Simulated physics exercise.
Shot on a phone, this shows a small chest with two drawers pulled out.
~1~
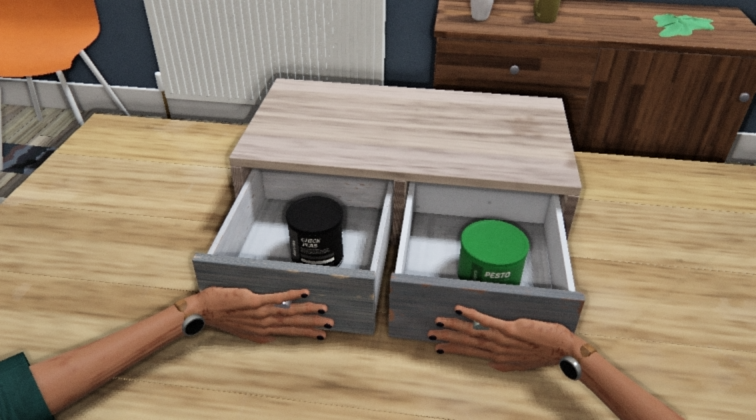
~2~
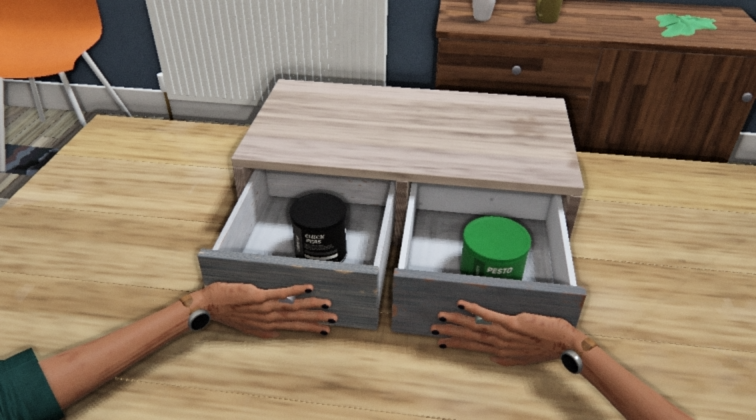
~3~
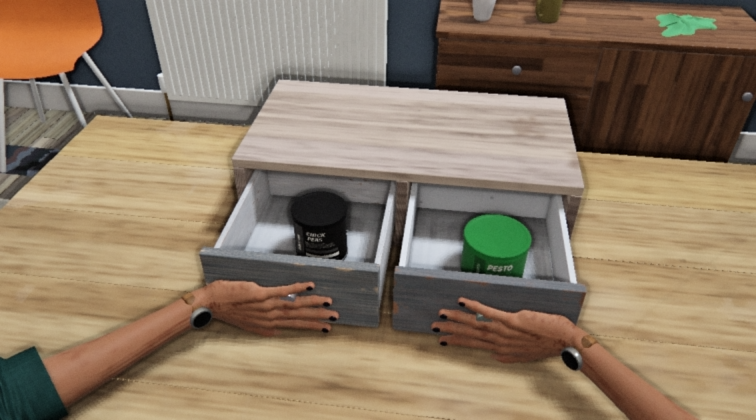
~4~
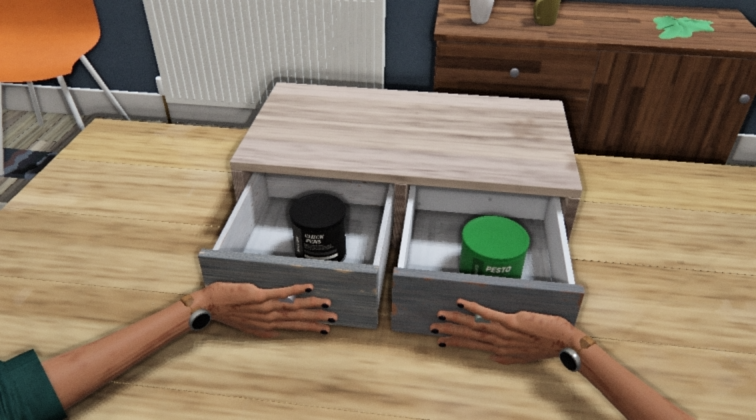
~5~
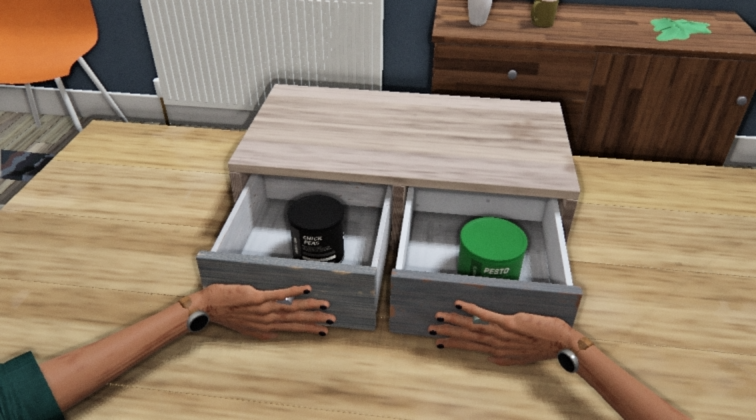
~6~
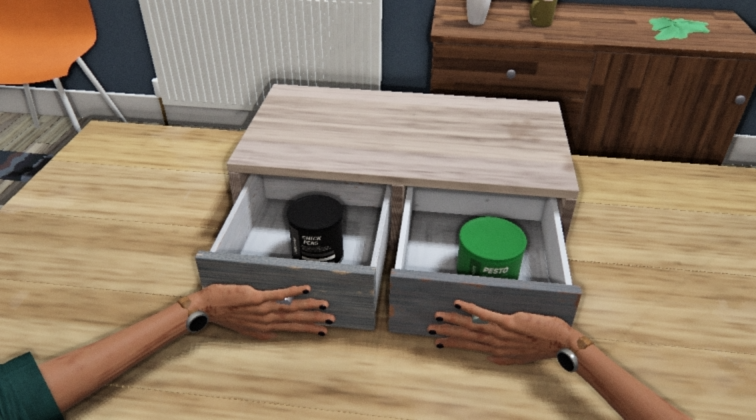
In the video, two hands rest against the fronts of two wide-open drawers in a small chest, with a black pot in the left drawer and a green tub in the right; almost nothing moves beyond slight shifts in the view.
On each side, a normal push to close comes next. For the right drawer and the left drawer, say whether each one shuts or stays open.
The right drawer shuts; the left drawer shuts.
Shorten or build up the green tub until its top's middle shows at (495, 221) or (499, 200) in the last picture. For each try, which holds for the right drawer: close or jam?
It pushes fully shut and then is blocked.
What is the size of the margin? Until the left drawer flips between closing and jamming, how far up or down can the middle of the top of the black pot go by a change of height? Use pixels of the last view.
8 pixels up.
Then, 0.42 s after the last picture, right drawer about half in; left drawer about half in.
Then, 0.68 s after the last picture, right drawer about half in; left drawer nearly in.
At rest, the right drawer shuts flush; the left drawer shuts flush.
